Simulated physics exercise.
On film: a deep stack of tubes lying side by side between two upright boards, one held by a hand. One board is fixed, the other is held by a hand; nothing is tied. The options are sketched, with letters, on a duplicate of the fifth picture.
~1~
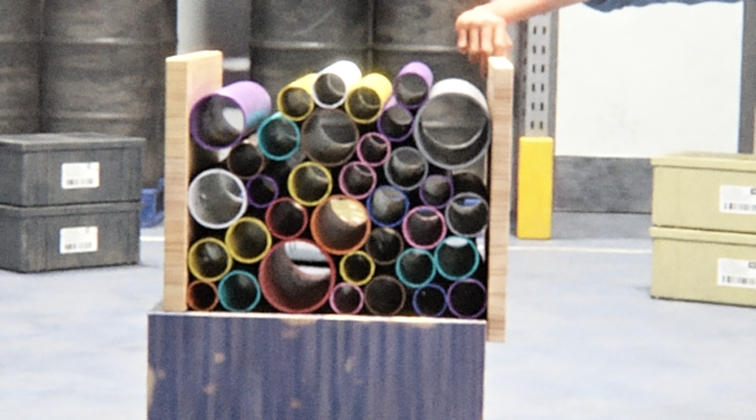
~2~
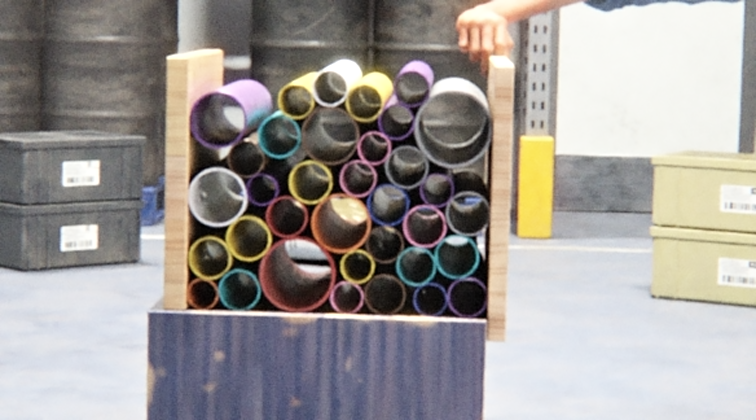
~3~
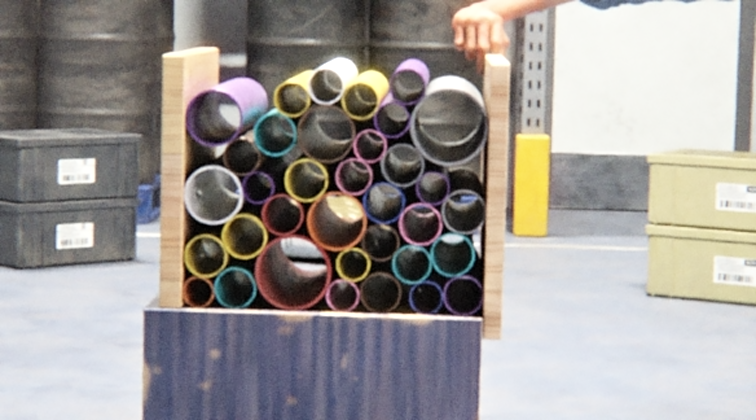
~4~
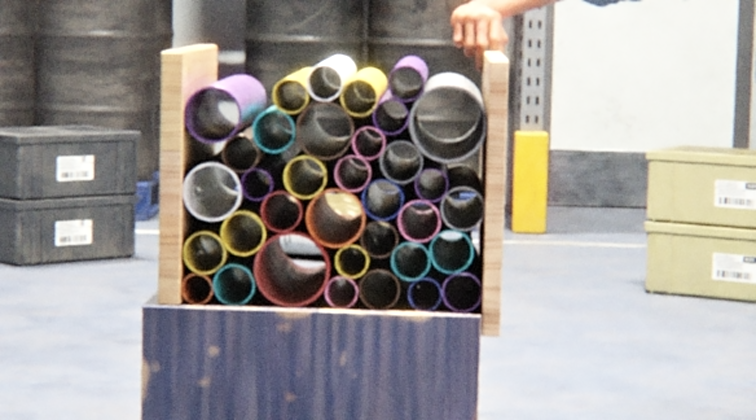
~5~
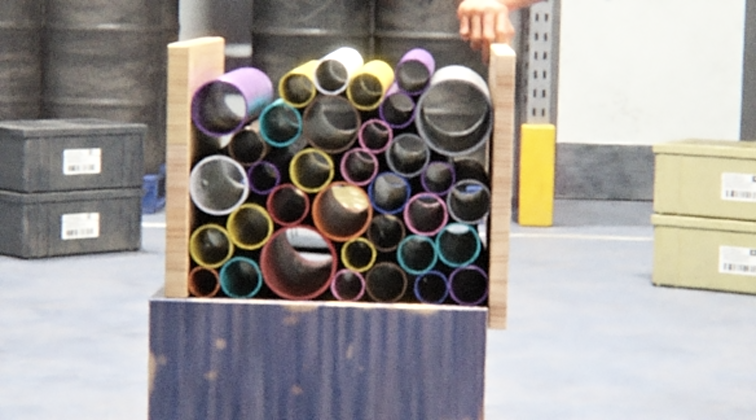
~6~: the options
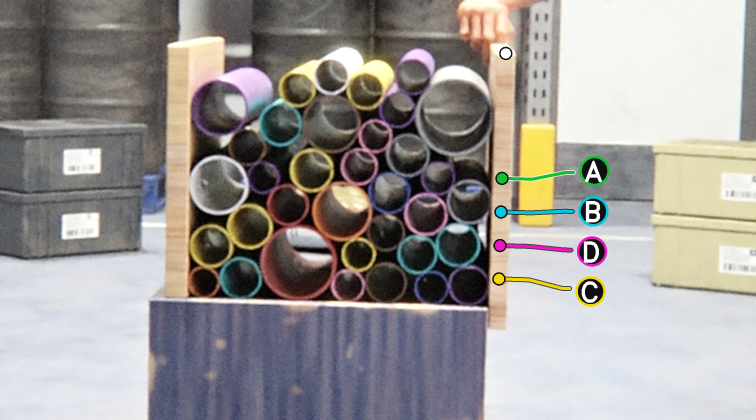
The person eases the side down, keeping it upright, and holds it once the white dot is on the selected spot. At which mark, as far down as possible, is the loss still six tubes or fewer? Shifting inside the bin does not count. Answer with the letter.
Down to B.
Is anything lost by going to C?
Yes.
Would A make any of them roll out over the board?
No, at A.
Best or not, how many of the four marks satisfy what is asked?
Two of them.
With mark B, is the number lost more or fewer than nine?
Fewer than nine.
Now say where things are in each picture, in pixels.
A brown tube (245, 160); a yellow tube (364, 103); side board (496, 189), in the first picture.
Side board (496, 188), in the second picture.
A blue tube (426, 297); a yellow tube (206, 256), in the third picture.
A pink tube (419, 221); a yellow tube (305, 177), in the fourth picture.
A brown tube (247, 146); a yellow tube (366, 90); side board (497, 176), in the fifth picture.
On the copy, A at (502, 179); B at (501, 212); C at (499, 279); D at (500, 246); the white dot at (506, 53).
On B. First, top of the board (494, 123).
Then, top of the board (492, 202).
Finally, top of the board (492, 211), four out over the board.
By contrast, A none out over the board; C more than six out over the board; D more than six out over the board.
